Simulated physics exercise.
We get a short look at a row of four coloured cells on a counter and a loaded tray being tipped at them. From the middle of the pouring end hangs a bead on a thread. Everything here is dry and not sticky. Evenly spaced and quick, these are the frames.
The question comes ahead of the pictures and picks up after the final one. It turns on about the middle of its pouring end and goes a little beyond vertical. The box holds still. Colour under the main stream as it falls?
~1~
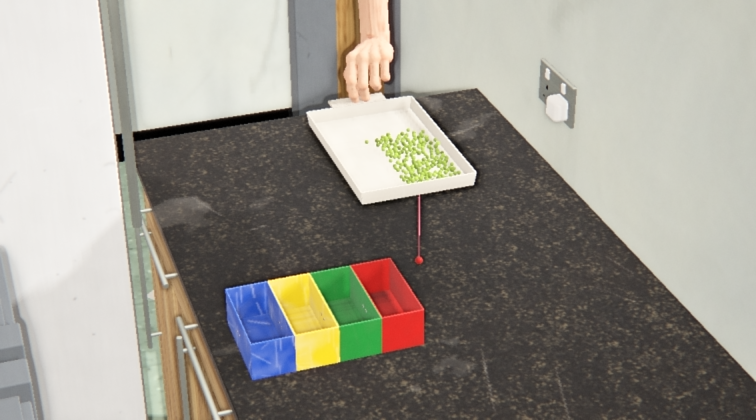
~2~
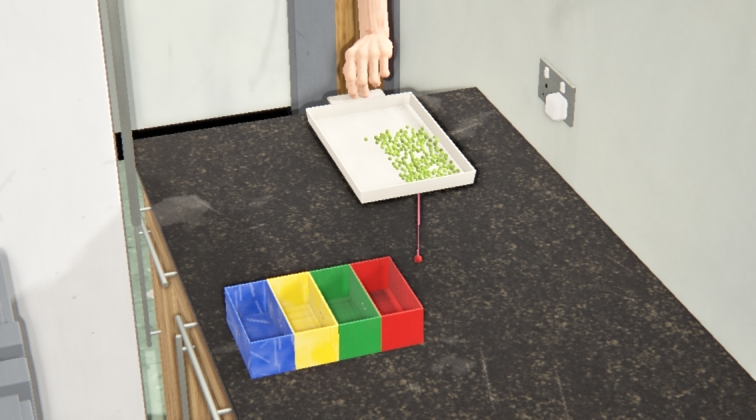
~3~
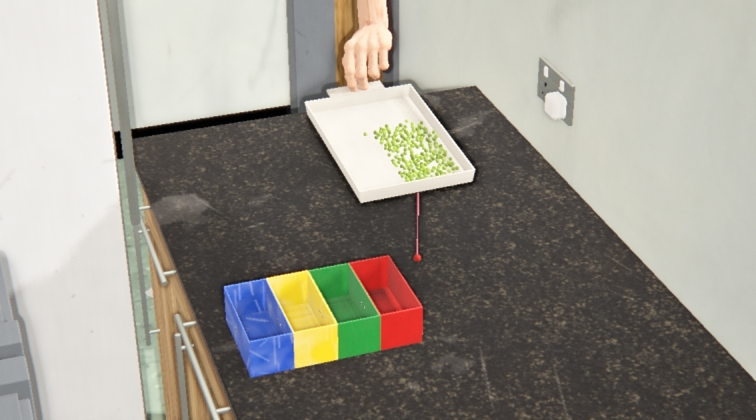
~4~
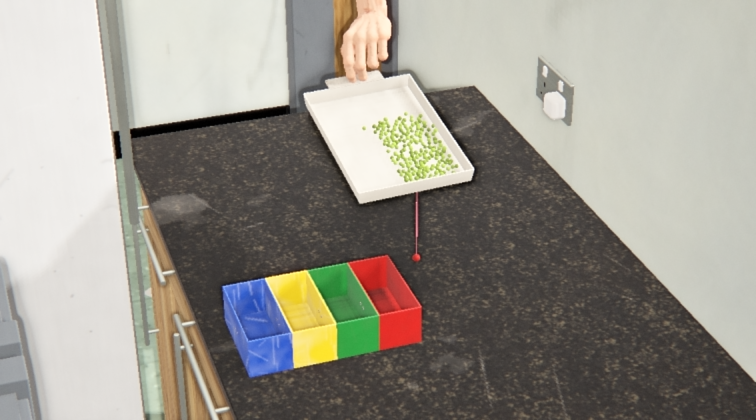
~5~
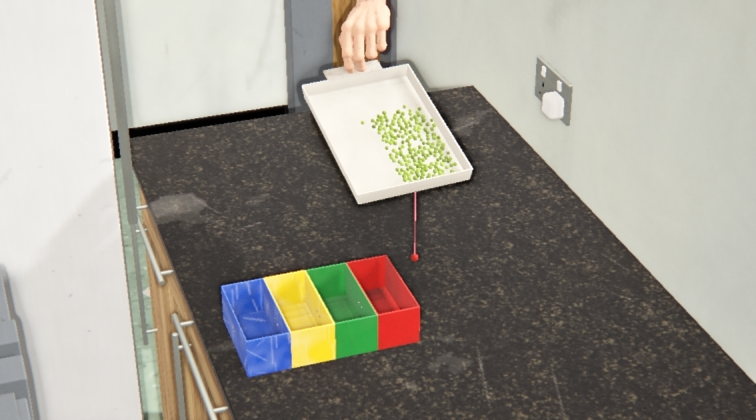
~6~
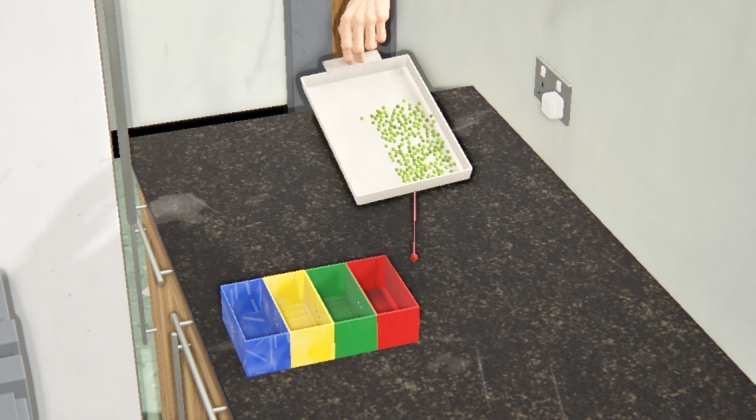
Red, I would say.
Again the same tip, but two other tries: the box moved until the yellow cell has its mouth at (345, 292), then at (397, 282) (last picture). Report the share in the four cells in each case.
First case: Some 100 %; second case: Some 100 %.
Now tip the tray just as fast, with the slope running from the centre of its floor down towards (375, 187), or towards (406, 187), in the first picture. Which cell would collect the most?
Try 1 - the red one. Try 2 - the red cell.
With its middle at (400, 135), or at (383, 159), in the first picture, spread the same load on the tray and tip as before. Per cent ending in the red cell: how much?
Close to 70 per cent, followed by close to 70 per cent.
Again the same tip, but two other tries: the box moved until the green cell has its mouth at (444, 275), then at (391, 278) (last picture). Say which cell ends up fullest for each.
That blue cell; the cell in yellow.
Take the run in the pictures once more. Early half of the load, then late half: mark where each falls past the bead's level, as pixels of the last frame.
Around (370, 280), followed by around (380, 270).
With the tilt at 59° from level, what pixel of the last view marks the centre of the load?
Near (404, 177).
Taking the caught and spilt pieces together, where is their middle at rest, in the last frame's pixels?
Somewhere around (387, 325) in the last picture.
Soon, tray tipped steeply; nearly all on the tray; a stray few falling or outside the box.
A while on, tray tipped right over; nearly all on the tray; a stray few in the green cell; a stray few in the red cell; a small part falling or outside the box.
Towards the end, tray tipped past a quarter turn; about two thirds in the red cell; a small part in the green cell; about a quarter falling or outside the box.
Finally, tray tipped past a quarter turn; about two thirds in the red cell; a small part in the green cell; none in the blue cell; none in the yellow cell; about a quarter outside the box.
